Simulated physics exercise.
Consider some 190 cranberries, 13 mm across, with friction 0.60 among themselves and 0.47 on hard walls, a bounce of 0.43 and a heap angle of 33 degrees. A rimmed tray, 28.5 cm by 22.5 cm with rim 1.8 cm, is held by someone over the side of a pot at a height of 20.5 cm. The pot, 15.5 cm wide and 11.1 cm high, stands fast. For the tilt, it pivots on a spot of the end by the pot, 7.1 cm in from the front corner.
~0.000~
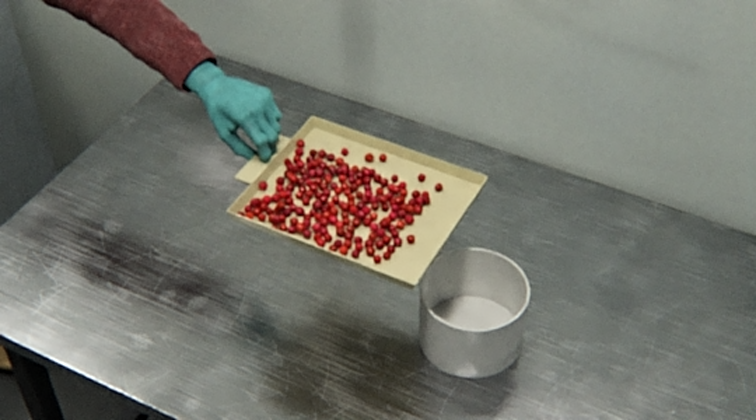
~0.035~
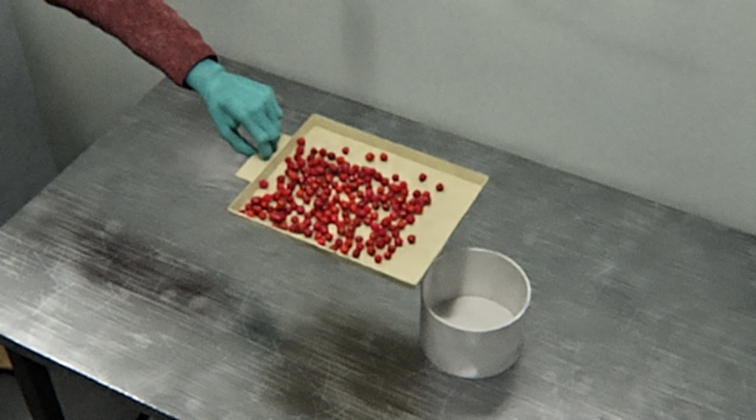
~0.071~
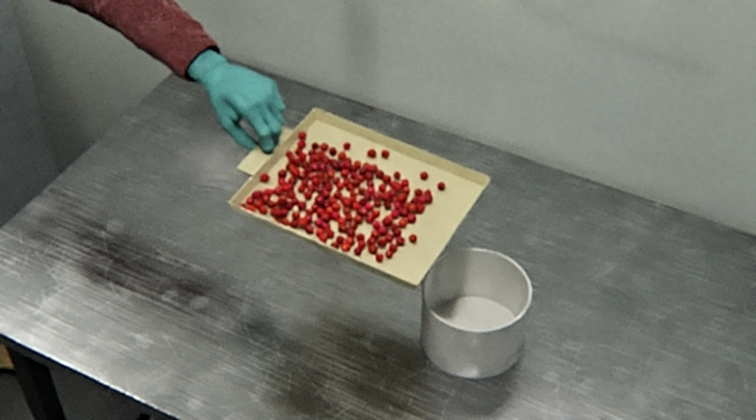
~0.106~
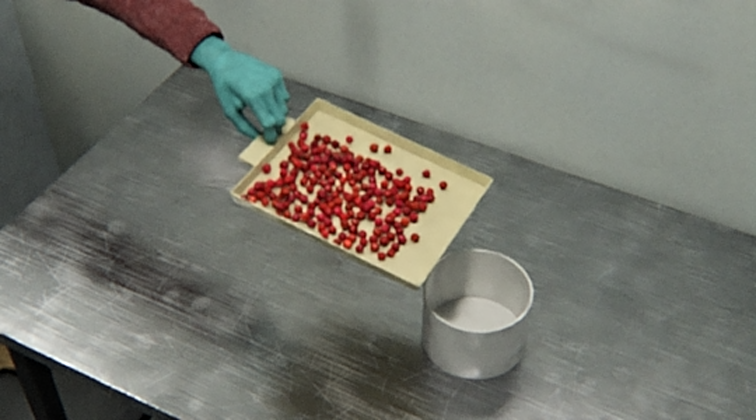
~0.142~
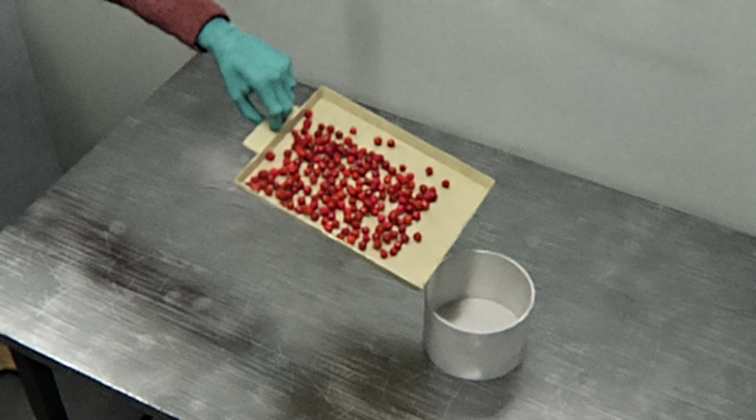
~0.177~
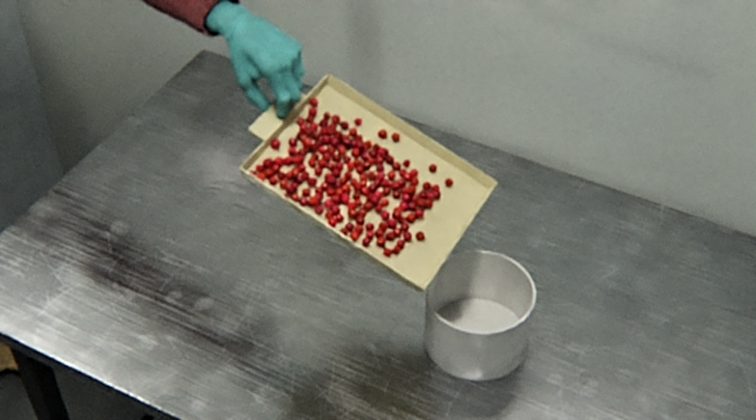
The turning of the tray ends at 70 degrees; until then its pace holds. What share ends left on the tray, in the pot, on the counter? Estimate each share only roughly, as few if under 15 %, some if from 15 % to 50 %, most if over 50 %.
Roughly: Left on the tray some, pot some, counter some.
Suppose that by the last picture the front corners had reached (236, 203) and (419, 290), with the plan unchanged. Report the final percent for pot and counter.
Pot 0, counter 10.
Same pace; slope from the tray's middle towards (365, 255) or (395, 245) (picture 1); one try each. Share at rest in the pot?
Near 0 and 5 percent, in that order.
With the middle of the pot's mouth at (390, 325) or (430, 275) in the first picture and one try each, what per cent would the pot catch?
Try one: ~ 0 %; try two: ~ 5 %.
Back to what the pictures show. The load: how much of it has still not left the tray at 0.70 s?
About 30 per cent.
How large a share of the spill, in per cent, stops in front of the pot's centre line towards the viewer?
Estimate: Close to 70 per cent of the pieces.
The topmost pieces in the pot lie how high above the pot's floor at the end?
2.5 cm.
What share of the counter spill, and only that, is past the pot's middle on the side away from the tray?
Share past the middle: Roughly 100 percent.
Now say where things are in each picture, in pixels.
In the first frame, tray tilt 0 degrees, front corners at (231, 210) and (413, 281); middle of the pieces at (336, 200); pot at (474, 288).
In the second frame, tray tilt 1 degrees, front corners at (232, 208) and (414, 281); middle of the pieces at (336, 199).
In the third frame, tray tilt 3 degrees, front corners at (233, 202) and (416, 281), lowest corner right back; middle of the pieces at (338, 195).
In the fourth frame, tray tilt 8 degrees, front corners at (235, 192) and (418, 283), lowest corner right back; middle of the pieces at (340, 190).
In the fifth frame, tray tilt 13 degrees, front corners at (239, 180) and (420, 284), lowest corner right back; middle of the pieces at (343, 183).
In the sixth frame, tray tilt 19 degrees, front corners at (245, 167) and (423, 285), lowest corner right back; middle of the pieces at (348, 176); pot at (480, 290). The tray's pace is about 160 degrees a second.
Then, at 0.35 s, tilt 47 degrees; the tray holds 100 %, the pot 0 %.
Then, at 0.46 s, tilt 64 degrees; the tray holds 100 %, the pot 0 %.
After 0.70 s, tilt 70 degrees; the tray holds 30 %, the pot 30 %.
At rest (1.9 s), tray 25 %, pot 35 %, counter 40 %.
